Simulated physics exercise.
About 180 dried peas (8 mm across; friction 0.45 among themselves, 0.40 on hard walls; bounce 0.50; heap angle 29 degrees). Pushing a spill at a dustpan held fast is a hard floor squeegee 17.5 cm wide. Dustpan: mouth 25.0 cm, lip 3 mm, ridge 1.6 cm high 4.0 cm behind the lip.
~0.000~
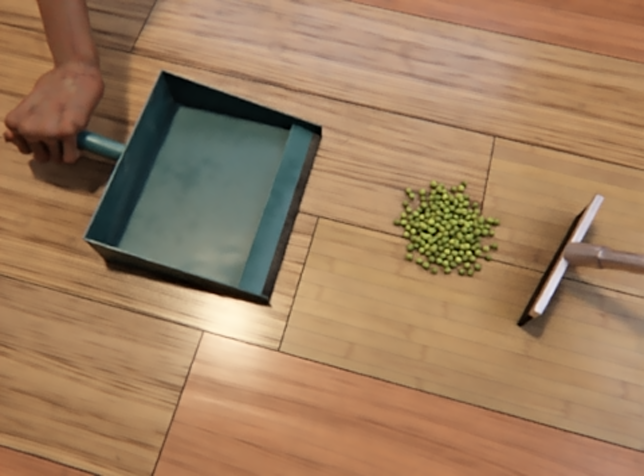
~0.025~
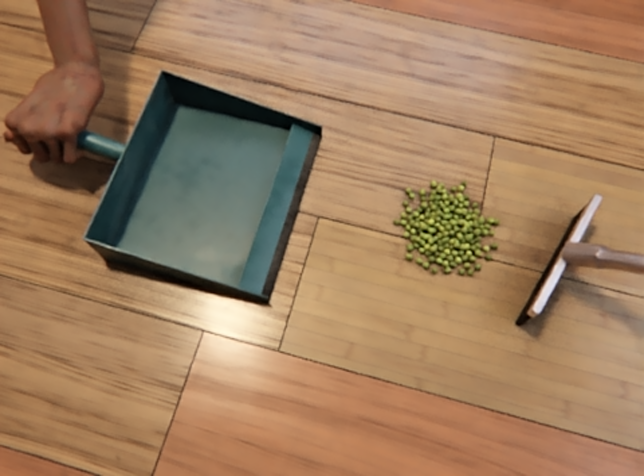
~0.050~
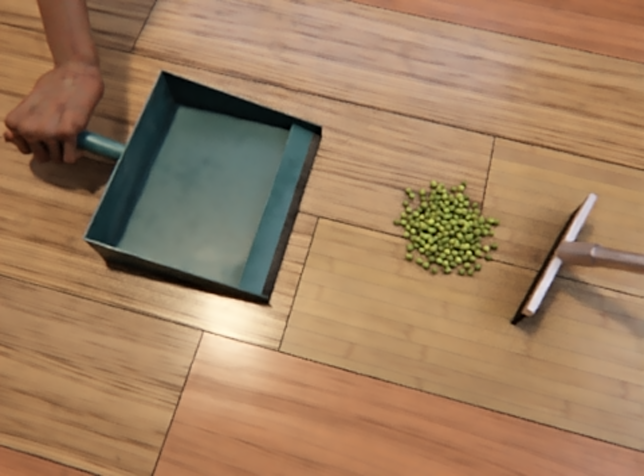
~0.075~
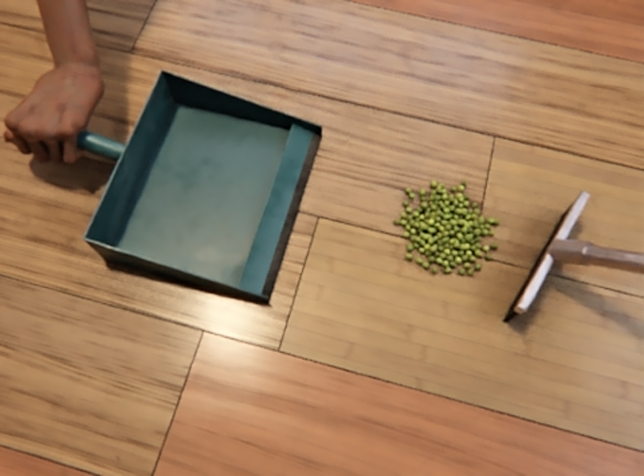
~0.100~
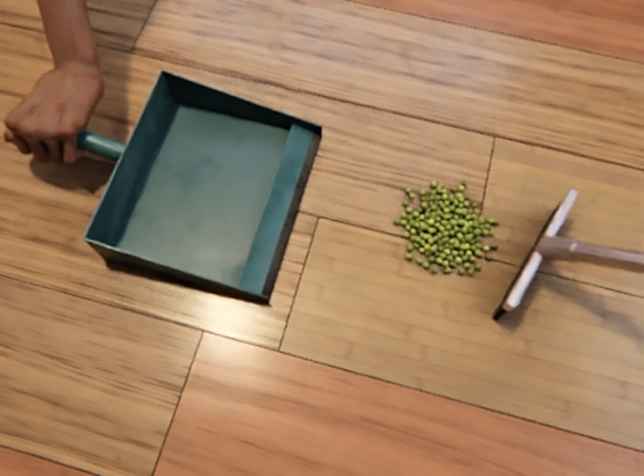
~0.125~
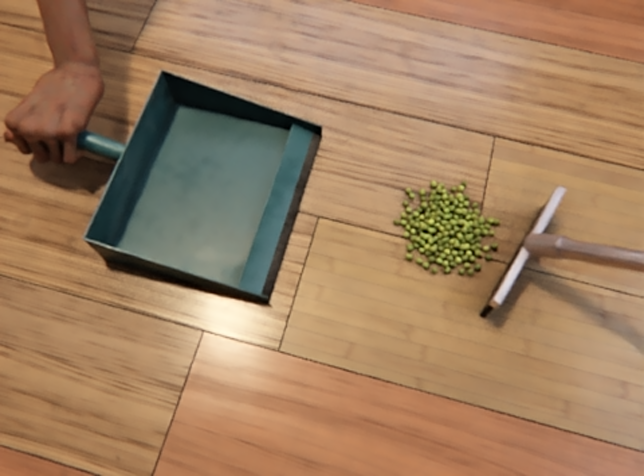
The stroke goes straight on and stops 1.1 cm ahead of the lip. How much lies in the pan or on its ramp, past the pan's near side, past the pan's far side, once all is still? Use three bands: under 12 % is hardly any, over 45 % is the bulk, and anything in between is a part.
In the pan or on its ramp: Hardly any, past the pan's near side: Hardly any, past the pan's far side: A part.
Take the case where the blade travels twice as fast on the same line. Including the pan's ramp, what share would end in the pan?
About 25 per cent.
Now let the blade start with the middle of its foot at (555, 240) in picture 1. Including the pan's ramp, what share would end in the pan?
15 per cent, roughly.
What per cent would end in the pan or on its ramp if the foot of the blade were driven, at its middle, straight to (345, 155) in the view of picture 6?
Close to 15 in a hundred.
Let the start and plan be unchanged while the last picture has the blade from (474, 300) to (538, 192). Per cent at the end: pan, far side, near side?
Pan 15; far 30; near 0.
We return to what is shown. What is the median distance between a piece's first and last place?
Median: Approx. 18 cm.
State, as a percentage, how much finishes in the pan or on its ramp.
Result: Roughly 5 %.
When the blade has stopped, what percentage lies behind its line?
Something like 15 per cent, roughly.
After 0.33 s, middle of the blade 16 cm from the lip; 0 % over the lip, far side 0 %, near side 0 %.
After 0.47 s, middle of the blade 8 cm from the lip; 0 % over the lip, far side 15 %, near side 0 %.
After 0.73 s, middle of the blade 4 cm from the lip; 5 % over the lip, far side 25 %, near side 0 %.
In the end, at 1.2 s, pan 5 %, near side 0 %, far side 25 %, in front of the lip or behind the blade 70 %.
